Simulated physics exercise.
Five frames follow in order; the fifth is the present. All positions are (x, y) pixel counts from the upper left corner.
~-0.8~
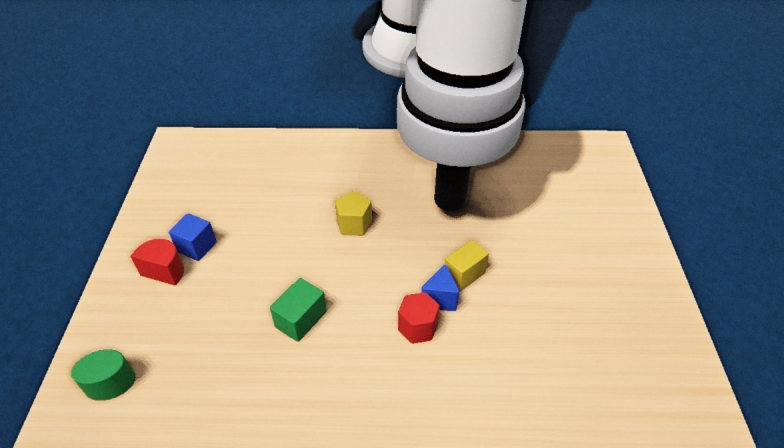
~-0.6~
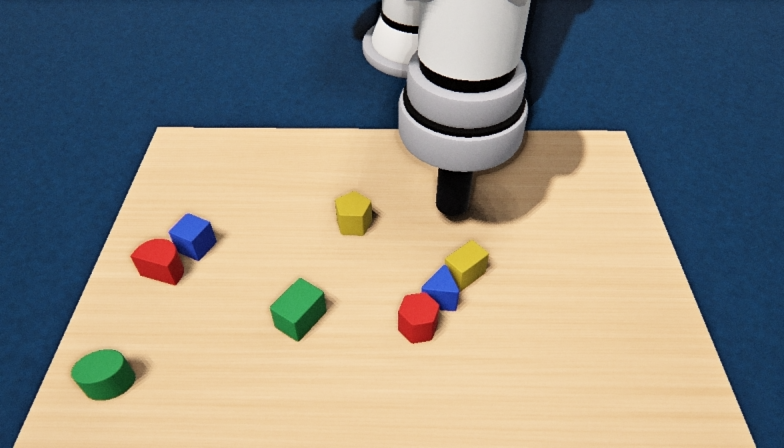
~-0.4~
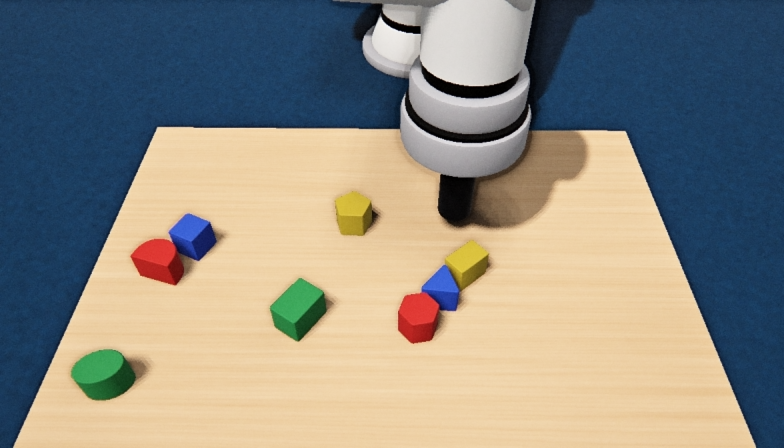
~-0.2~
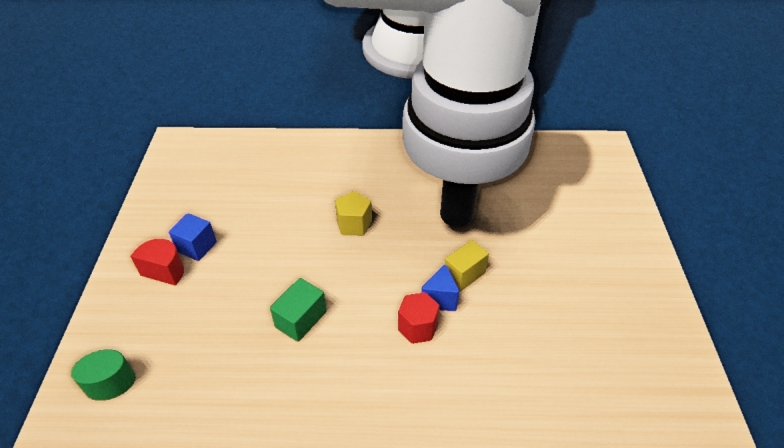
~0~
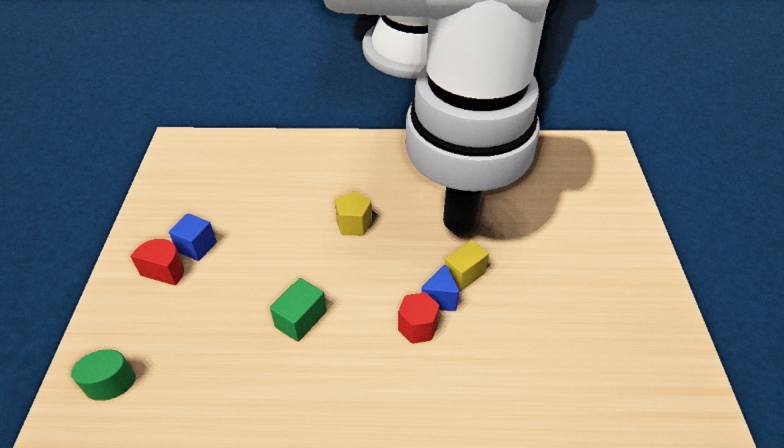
On a light wooden table against a blue background, a white robot arm holds a black bar upright above scattered red, blue, green and yellow blocks. The arm moves the bar slowly toward the viewer and slightly right, drawing close behind the yellow rectangular block, while every block stays still.
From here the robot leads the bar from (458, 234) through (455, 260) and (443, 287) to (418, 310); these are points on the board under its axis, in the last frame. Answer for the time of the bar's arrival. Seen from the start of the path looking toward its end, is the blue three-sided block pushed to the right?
Yes.
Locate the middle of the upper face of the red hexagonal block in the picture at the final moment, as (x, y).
It is going to be at (390, 349).
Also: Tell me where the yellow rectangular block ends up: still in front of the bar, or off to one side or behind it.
The bar passes it.
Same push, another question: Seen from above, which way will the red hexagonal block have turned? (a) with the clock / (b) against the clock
Choice b: Against the clock.
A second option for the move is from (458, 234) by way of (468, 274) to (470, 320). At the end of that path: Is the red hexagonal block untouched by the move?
I'd say yes.
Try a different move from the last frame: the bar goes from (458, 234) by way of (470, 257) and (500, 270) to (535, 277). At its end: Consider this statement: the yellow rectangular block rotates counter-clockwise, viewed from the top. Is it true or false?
The statement is false.
What follows on the original path. One third of the way, bar (456, 250); yellow rectangular block (470, 264).
Two thirds of the way, bar (444, 276); red hexagonal block (409, 318), turned 25° anticlockwise; blue three-sided block (424, 295), turned 15° clockwise; yellow rectangular block (474, 279), turned 15° anticlockwise.
At the end, bar (419, 299); red hexagonal block (390, 349), turned 35° anticlockwise; blue three-sided block (400, 322); yellow rectangular block (474, 279), turned 15° anticlockwise.
